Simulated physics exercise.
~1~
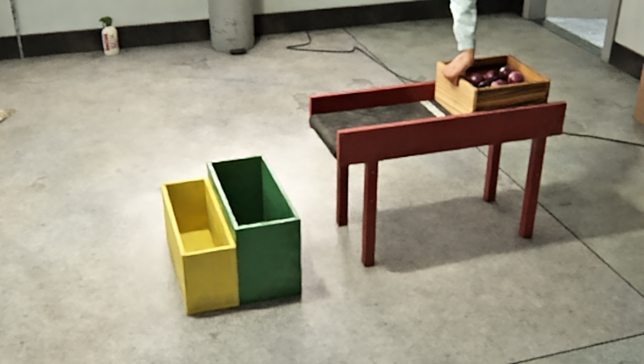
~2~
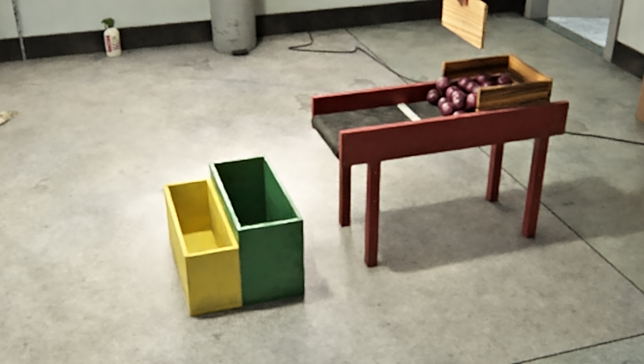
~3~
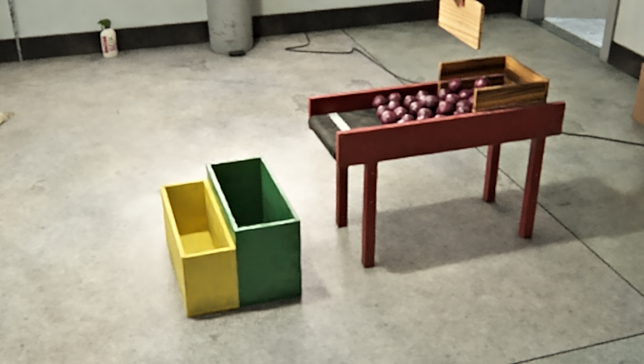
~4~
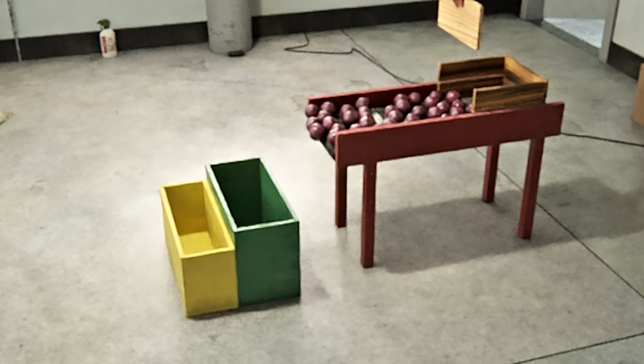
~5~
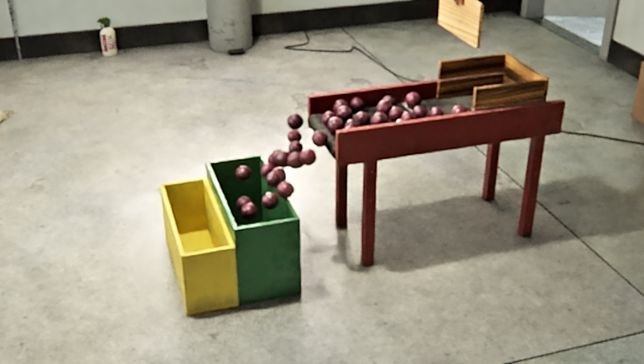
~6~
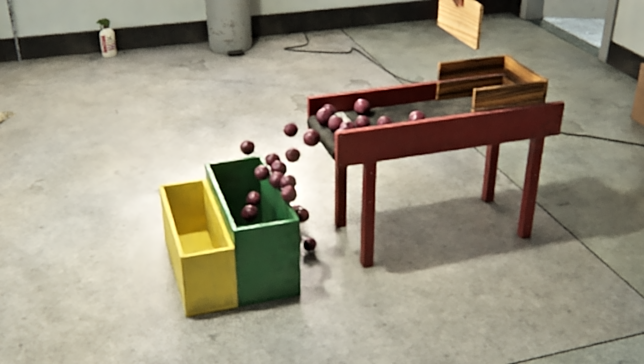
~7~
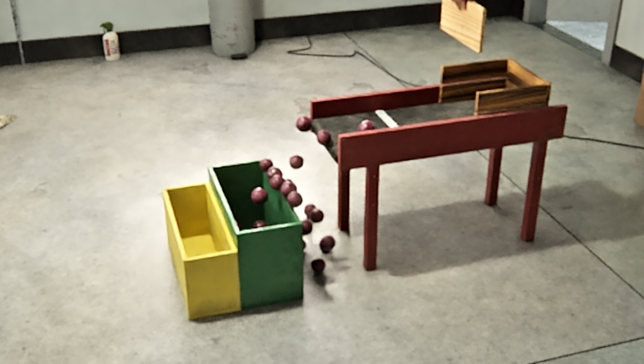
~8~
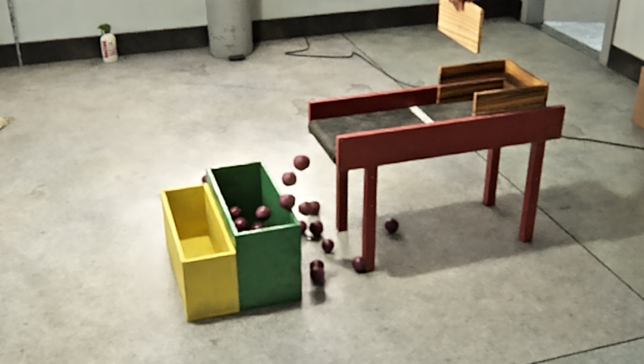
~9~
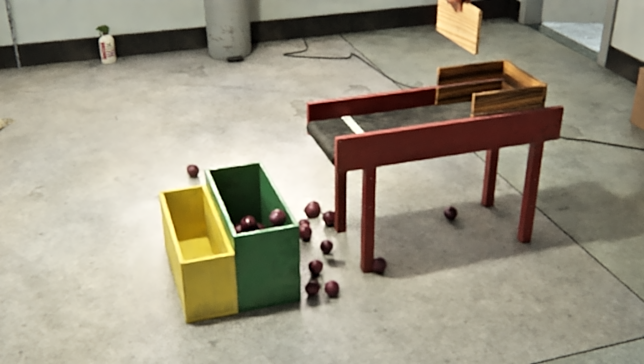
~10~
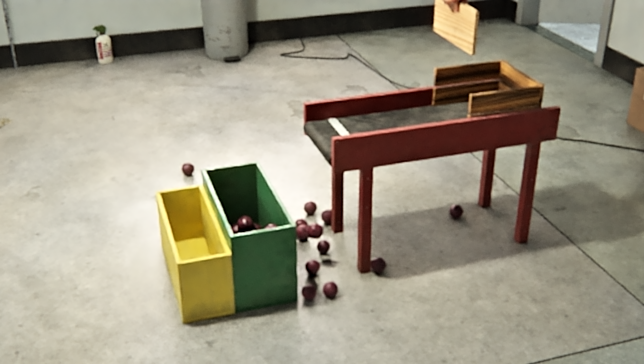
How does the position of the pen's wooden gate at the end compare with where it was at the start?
At the start the gate was down at the left end of the wooden pen, closing it off. By the end it was held up in the air above the pen, leaving that end open.
